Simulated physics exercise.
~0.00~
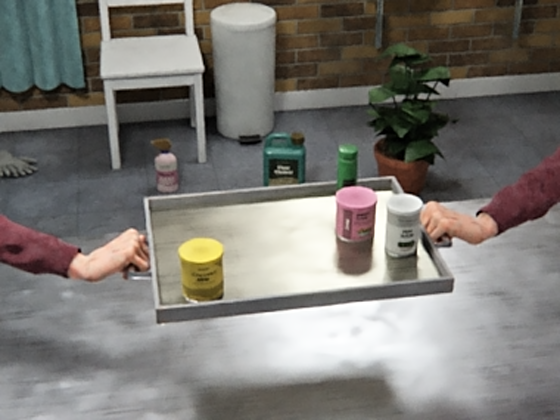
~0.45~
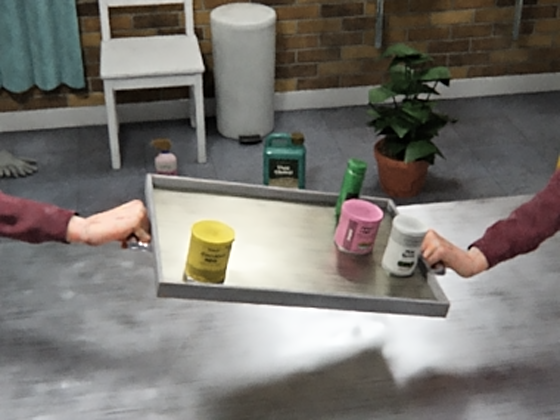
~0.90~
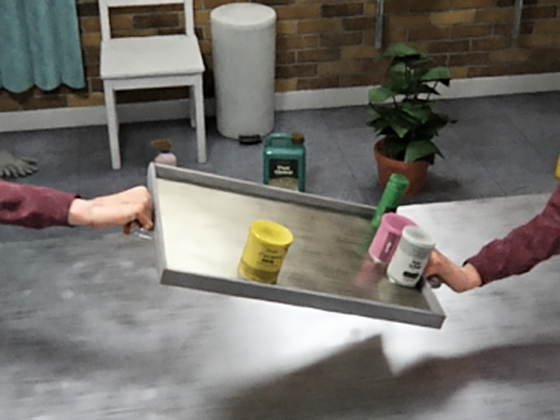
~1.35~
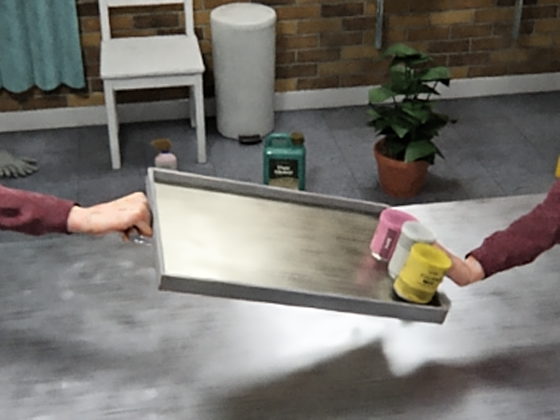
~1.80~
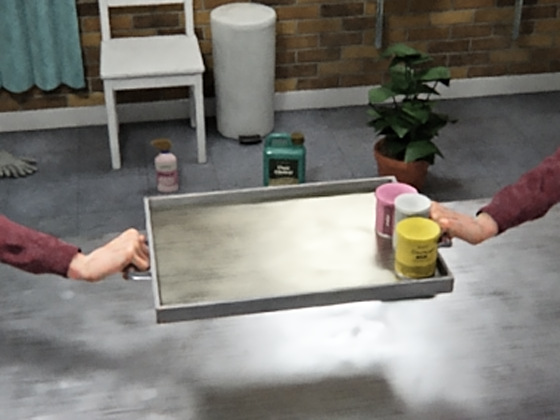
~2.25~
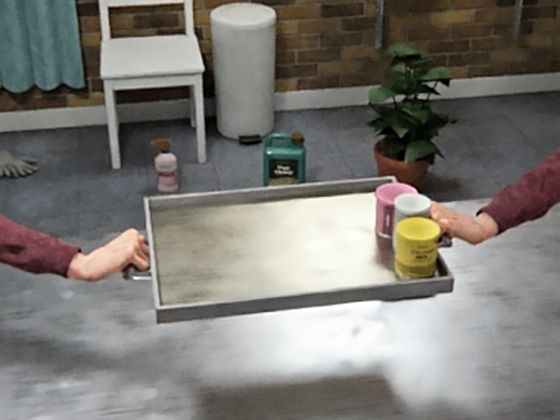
A yellow tin slid right across a metal tray as two hands tipped its right edge down, while a green shaker leaned and went out of sight; the tray was leveled again, with the yellow, pink and white tins bunched at the right.
